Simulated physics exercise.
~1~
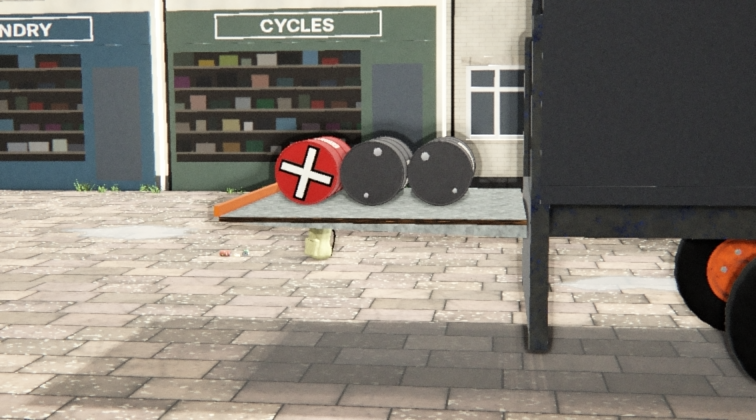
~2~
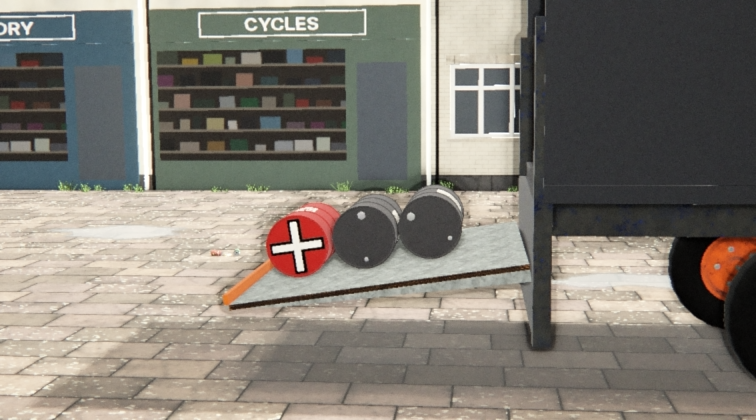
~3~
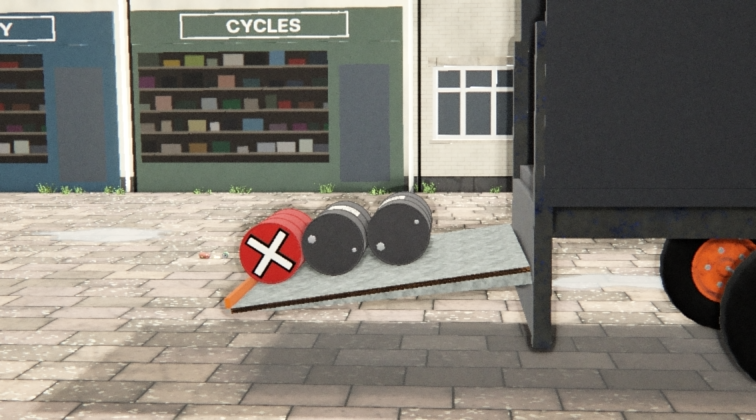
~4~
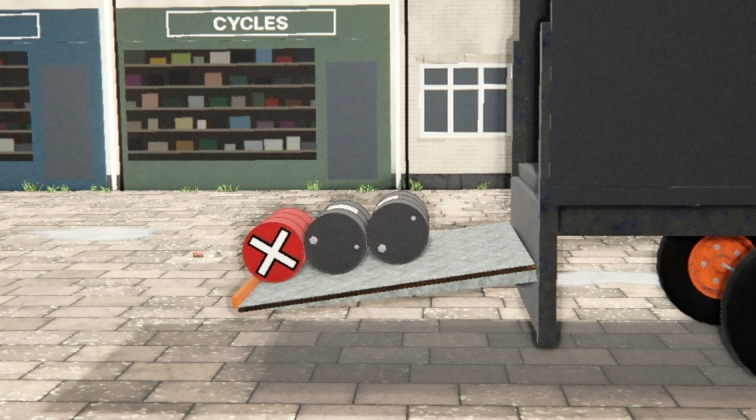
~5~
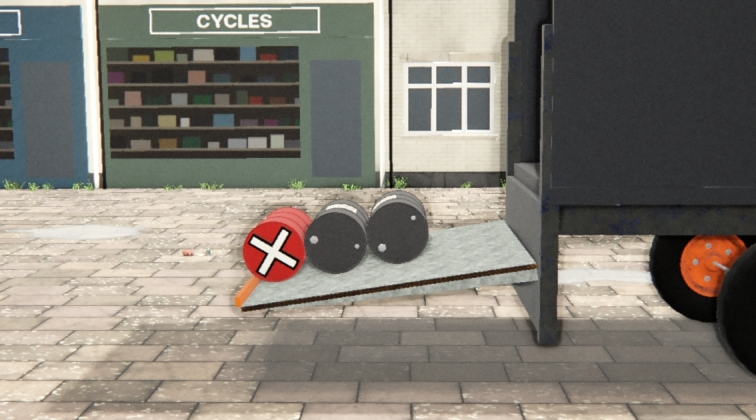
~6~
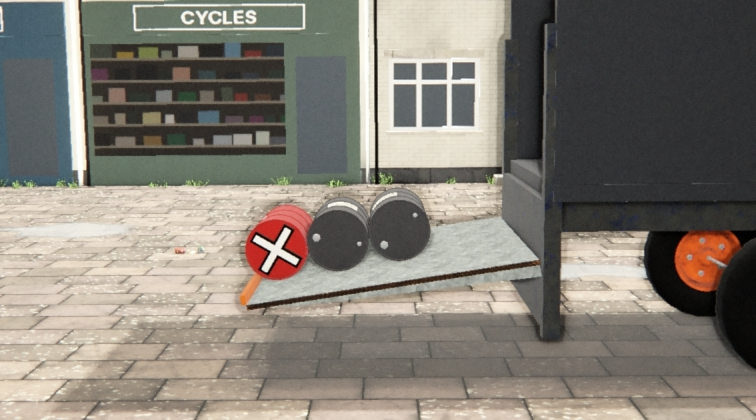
On a lorry's lowered, tilted lift, three drums roll left and settle by the stop.
